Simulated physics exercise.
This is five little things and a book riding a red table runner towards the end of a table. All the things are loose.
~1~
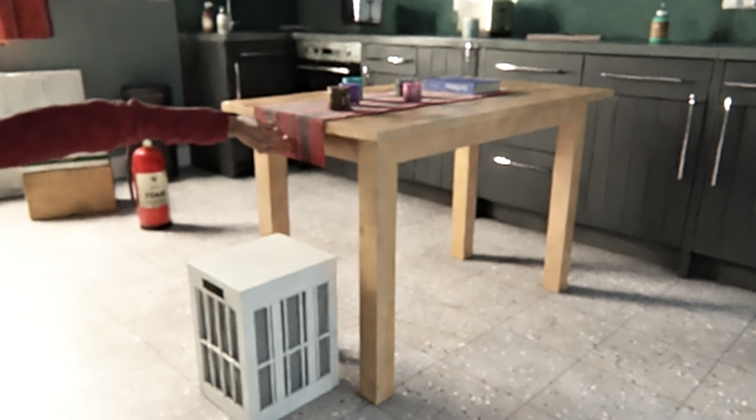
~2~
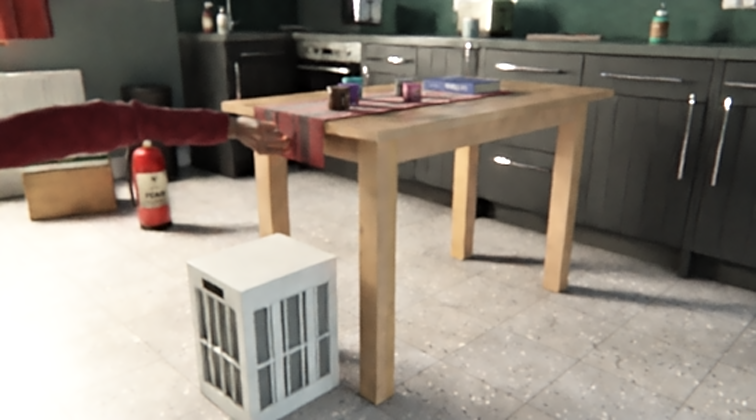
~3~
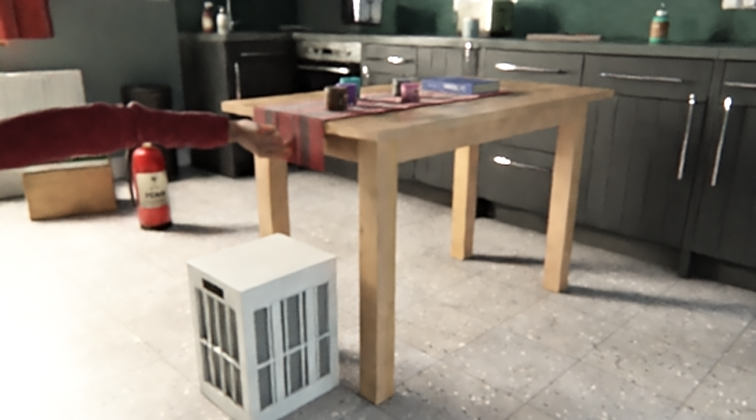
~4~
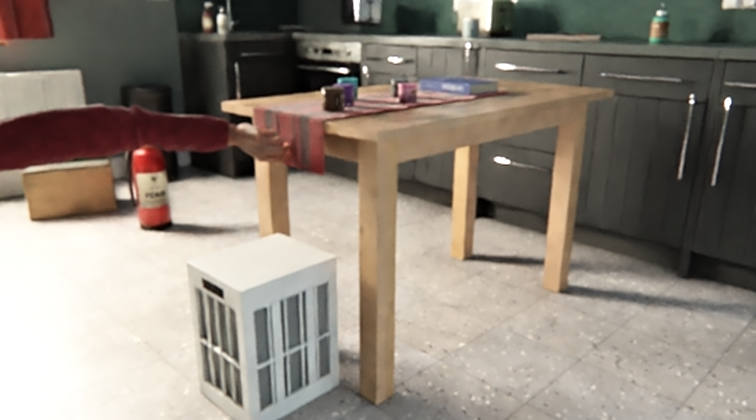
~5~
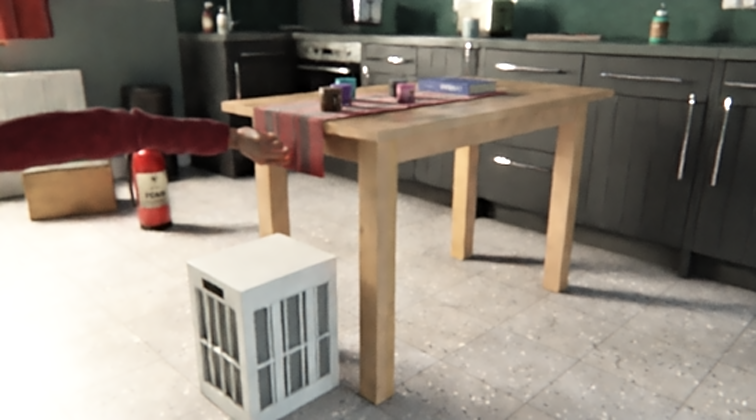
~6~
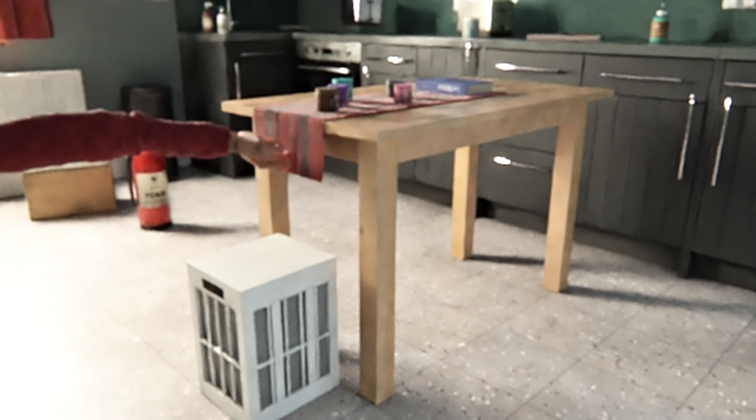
An arm in a red sleeve reached in from the left and drew the striped red runner a little way over the table's near end, and the small pots and blue book slid slowly left with it.
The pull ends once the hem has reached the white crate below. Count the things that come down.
Over the edge go two.
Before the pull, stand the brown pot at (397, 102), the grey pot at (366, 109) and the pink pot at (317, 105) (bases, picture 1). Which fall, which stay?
The brown pot does not fall; the grey pot goes over; the pink pot drops off.
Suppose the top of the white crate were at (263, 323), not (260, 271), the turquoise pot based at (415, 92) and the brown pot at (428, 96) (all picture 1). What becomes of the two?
The turquoise pot remains up, the brown pot stays on.
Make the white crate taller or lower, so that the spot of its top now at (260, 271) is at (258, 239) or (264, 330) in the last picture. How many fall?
In that case 1 and 4.
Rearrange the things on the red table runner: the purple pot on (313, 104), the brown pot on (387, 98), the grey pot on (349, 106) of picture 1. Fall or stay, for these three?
The purple pot is carried off, the brown pot does not fall, the grey pot tumbles off.
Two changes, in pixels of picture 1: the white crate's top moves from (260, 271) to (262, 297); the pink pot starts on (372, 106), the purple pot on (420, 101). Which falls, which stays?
The pink pot drops off, the purple pot survives.
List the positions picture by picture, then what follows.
The first frame shows hem (325, 167); brown pot (339, 87); purple pot (349, 84); turquoise pot (353, 78); pink pot (413, 83); grey pot (404, 79); top of the crate (260, 271).
The second frame shows hem (324, 167); brown pot (339, 87).
The third frame shows hem (324, 171); purple pot (347, 84).
The fourth frame shows hem (324, 175); turquoise pot (348, 79); top of the crate (260, 271).
The fifth frame shows hem (325, 178); pink pot (406, 84).
The sixth frame shows hem (321, 183); brown pot (327, 88); purple pot (338, 85); turquoise pot (343, 79); pink pot (403, 84); grey pot (395, 80).
Soon after, hem near (289, 206); all still up.
After that, hem on the crate; brown pot and purple pot gone.
In the end, hem on the crate; brown pot and purple pot gone. The table loses two.
